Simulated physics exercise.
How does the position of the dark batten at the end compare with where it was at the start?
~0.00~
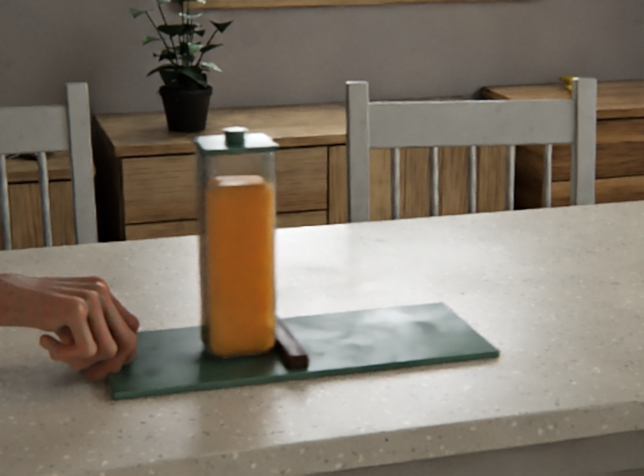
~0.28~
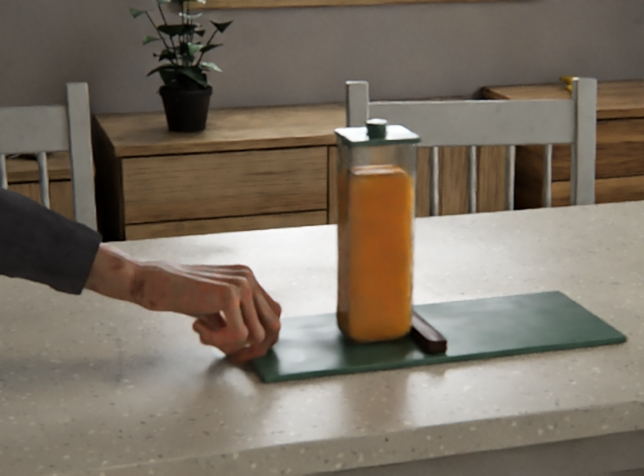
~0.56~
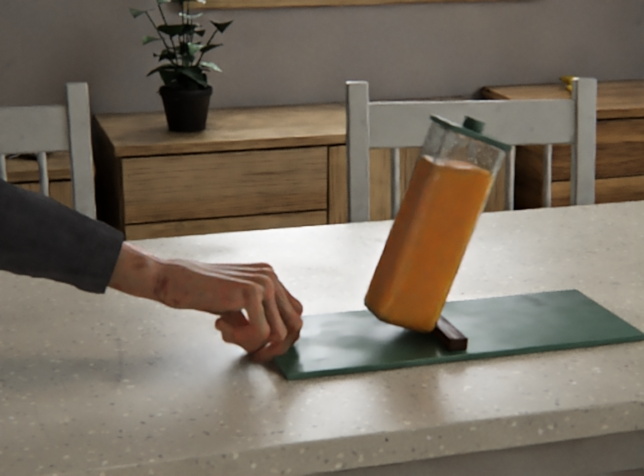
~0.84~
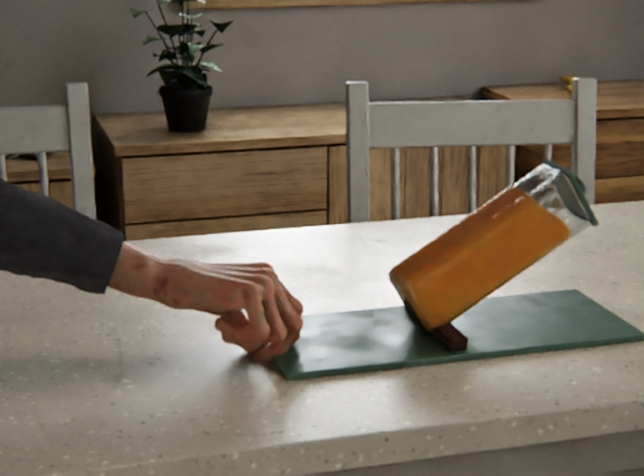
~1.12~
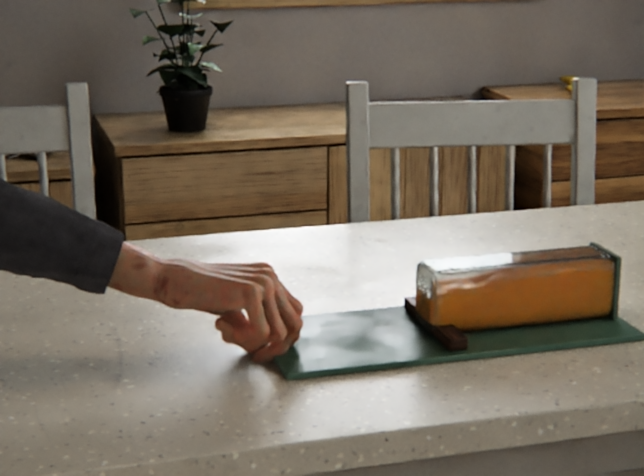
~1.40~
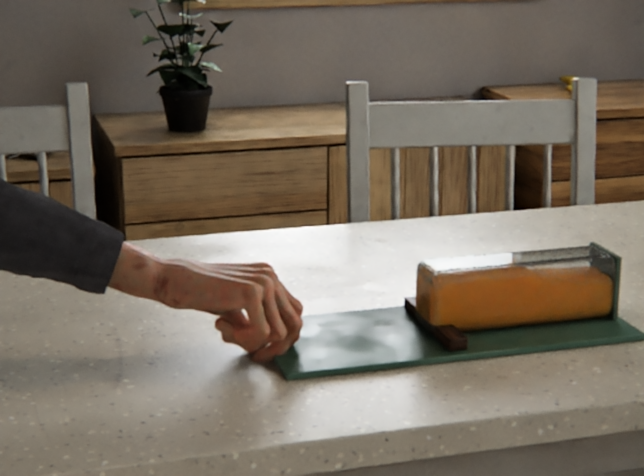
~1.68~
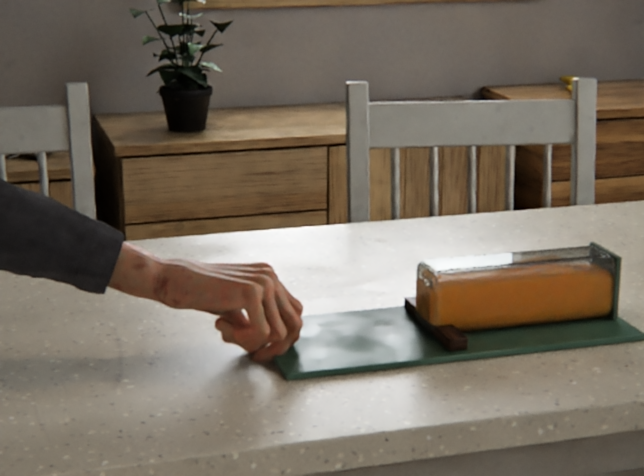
At the end the dark batten is farther to the right over the table than it was at the start, having travelled along with the green board.
